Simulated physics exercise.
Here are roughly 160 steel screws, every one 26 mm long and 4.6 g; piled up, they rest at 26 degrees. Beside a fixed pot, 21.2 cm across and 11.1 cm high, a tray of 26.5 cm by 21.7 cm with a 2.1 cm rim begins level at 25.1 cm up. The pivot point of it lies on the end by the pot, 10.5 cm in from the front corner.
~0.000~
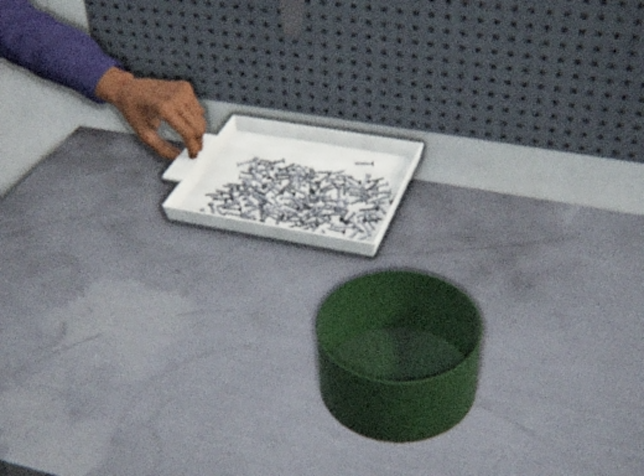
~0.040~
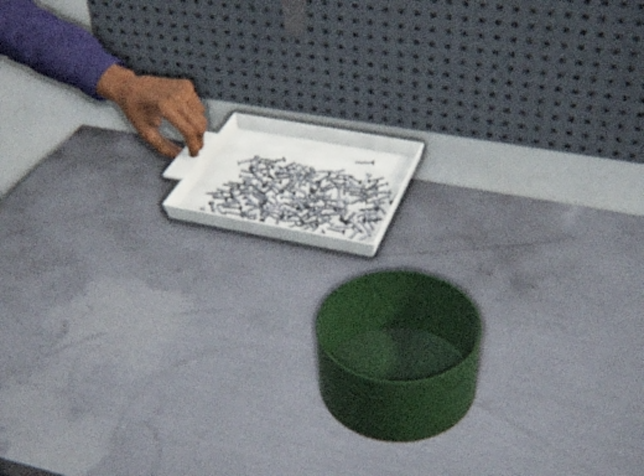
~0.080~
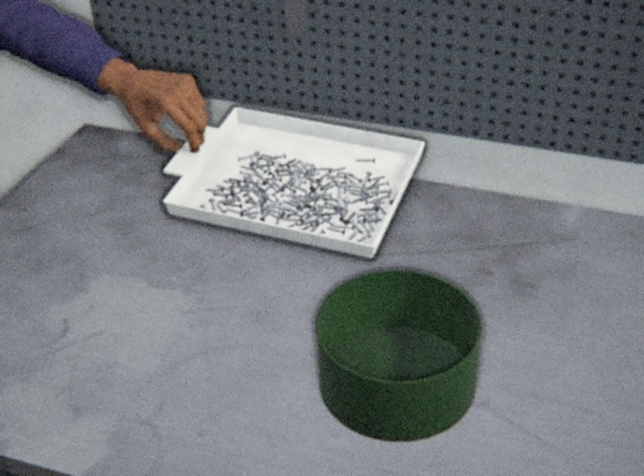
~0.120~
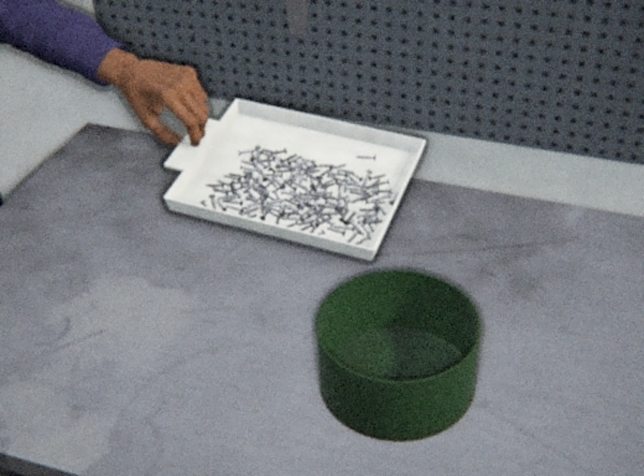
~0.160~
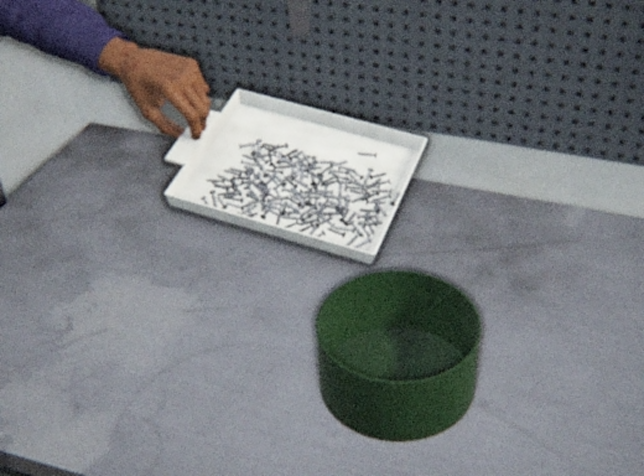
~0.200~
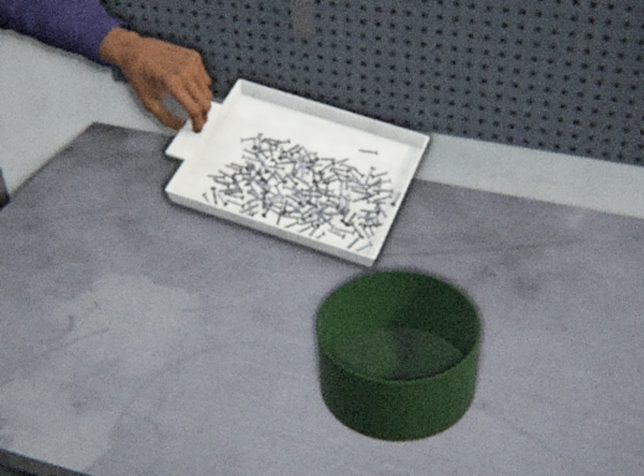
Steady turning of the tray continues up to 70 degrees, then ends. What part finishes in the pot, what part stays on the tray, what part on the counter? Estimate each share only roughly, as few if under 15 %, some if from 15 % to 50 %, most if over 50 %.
Roughly: Pot most, left on the tray some, counter few.
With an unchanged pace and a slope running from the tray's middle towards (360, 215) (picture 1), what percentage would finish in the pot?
The share would be about 80 percent.
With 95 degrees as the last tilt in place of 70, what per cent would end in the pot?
Around 100 in a hundred.
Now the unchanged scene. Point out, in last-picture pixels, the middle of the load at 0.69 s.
(340, 236), roughly.
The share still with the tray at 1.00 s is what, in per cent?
About 45 per cent.
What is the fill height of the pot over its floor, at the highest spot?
My guess is around 2.0 centimetres.
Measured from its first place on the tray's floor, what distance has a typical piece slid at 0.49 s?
By then it sits near 3 cm from where it began.
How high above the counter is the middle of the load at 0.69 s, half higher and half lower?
Roughly 26 centimetres.
After 0.49 s, tilt 41 degrees; the tray holds 100 %, the pot 0 %.
After 0.69 s, tilt 60 degrees; the tray holds 100 %, the pot 0 %.
After 1.00 s, tilt 70 degrees; the tray holds 45 %, the pot 40 %.
At rest (2.2 s), pot 75 %, tray 25 %, counter 0 %.
